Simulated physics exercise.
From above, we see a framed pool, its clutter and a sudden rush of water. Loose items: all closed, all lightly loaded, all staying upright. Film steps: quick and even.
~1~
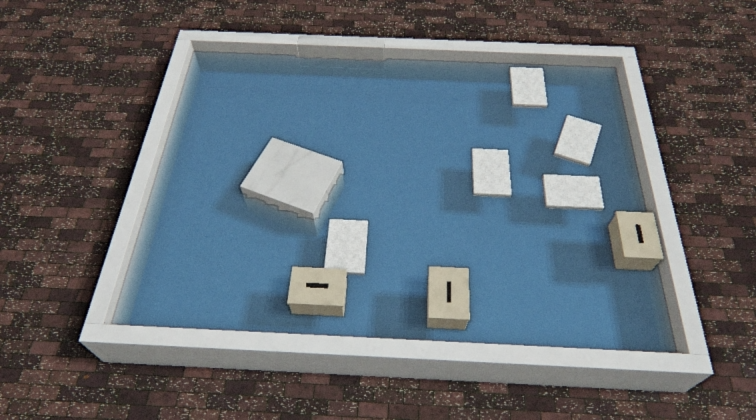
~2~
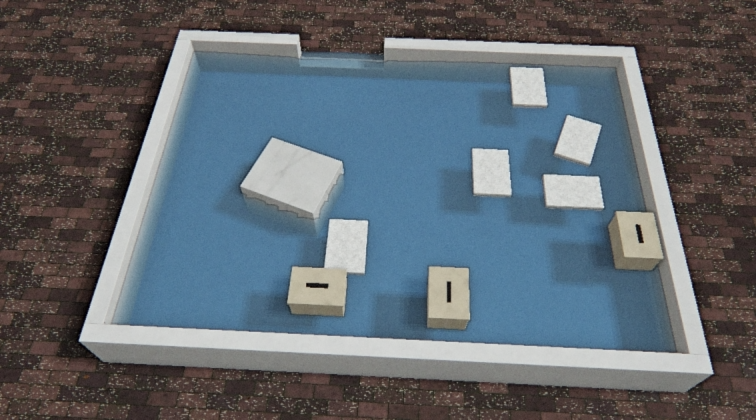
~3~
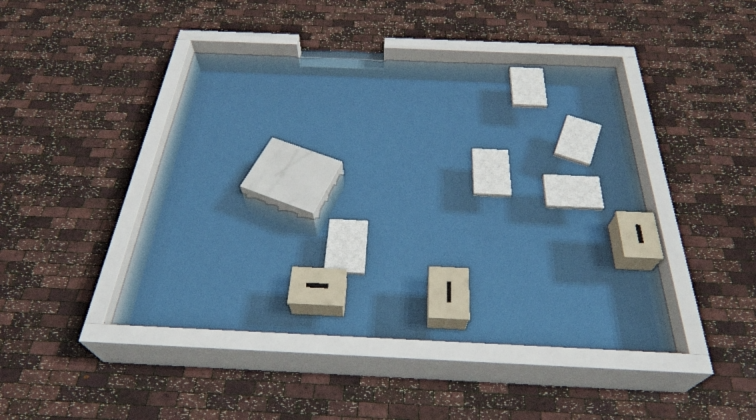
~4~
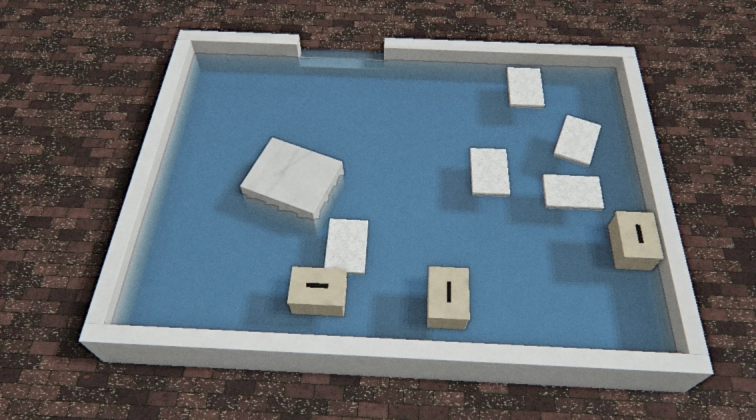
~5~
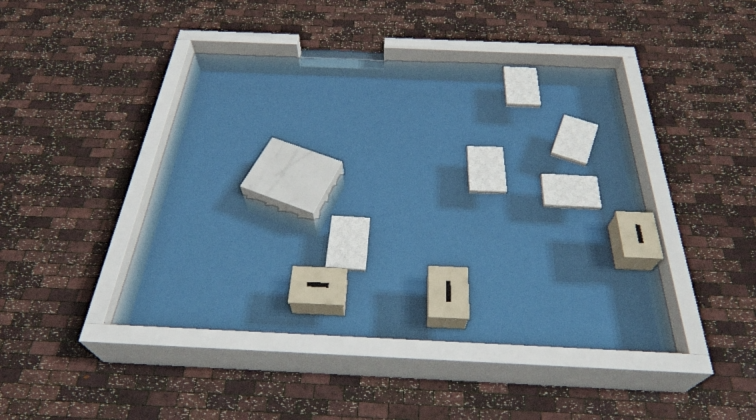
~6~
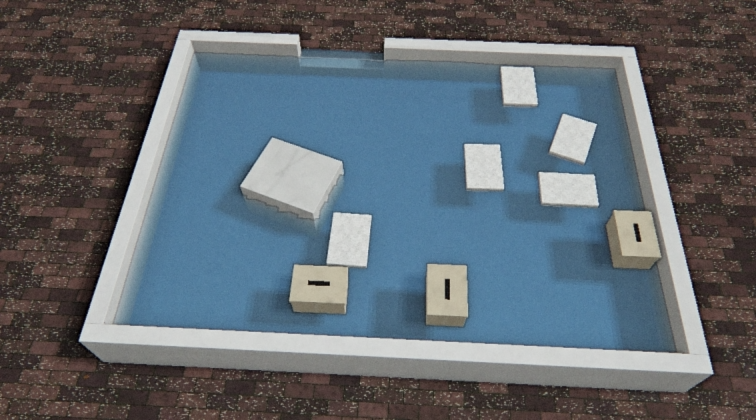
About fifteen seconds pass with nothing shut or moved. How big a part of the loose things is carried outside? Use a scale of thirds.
On that scale, below a third.
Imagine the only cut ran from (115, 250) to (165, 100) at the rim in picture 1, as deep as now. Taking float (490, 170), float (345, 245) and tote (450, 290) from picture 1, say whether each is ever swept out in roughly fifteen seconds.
Taking them in turn, the first is held back, the second is flushed away and the third is held back.
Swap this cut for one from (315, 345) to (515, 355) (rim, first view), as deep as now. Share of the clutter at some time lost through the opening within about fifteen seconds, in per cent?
50 %.
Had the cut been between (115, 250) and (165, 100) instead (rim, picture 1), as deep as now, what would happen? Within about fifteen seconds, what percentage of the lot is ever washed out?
Result: 10 per cent.
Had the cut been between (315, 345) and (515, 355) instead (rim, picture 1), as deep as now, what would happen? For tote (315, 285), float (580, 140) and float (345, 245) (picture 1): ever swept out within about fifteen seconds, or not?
Escapes, remains, escapes.
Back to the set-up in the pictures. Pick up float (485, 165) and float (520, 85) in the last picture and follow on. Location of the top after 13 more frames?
About (461, 149) and (490, 81).
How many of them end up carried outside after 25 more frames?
I make it 0.
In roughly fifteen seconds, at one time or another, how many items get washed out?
It comes out at 0.
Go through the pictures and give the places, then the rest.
In the first picture, a float at (528, 85) floats; a float at (491, 171), afloat; 0 of 8 have shifted.
In the second picture, a float at (528, 85) floats; a float at (491, 171) floats; 0 of 8 have shifted.
In the third picture, a float at (528, 86) floats; a float at (491, 171) floats; 0 of 8 have shifted.
In the fourth picture, a float at (526, 86), afloat; a float at (490, 170) floats; 0 of 8 have shifted.
In the fifth picture, a float at (522, 85), afloat, close to its start; a float at (487, 168) floats, close to its start; 1 of 8 have shifted.
In the sixth picture, a float at (519, 85) floats, close to its start; a float at (484, 166), afloat, close to its start; 3 of 8 have shifted.
A moment on, 0 of 8 are out; 8 afloat.
Next, 0 of 8 are out; 8 afloat.
Later, 0 of 8 are out; 8 afloat.
In the end, 0 of 8 are out; 8 afloat.
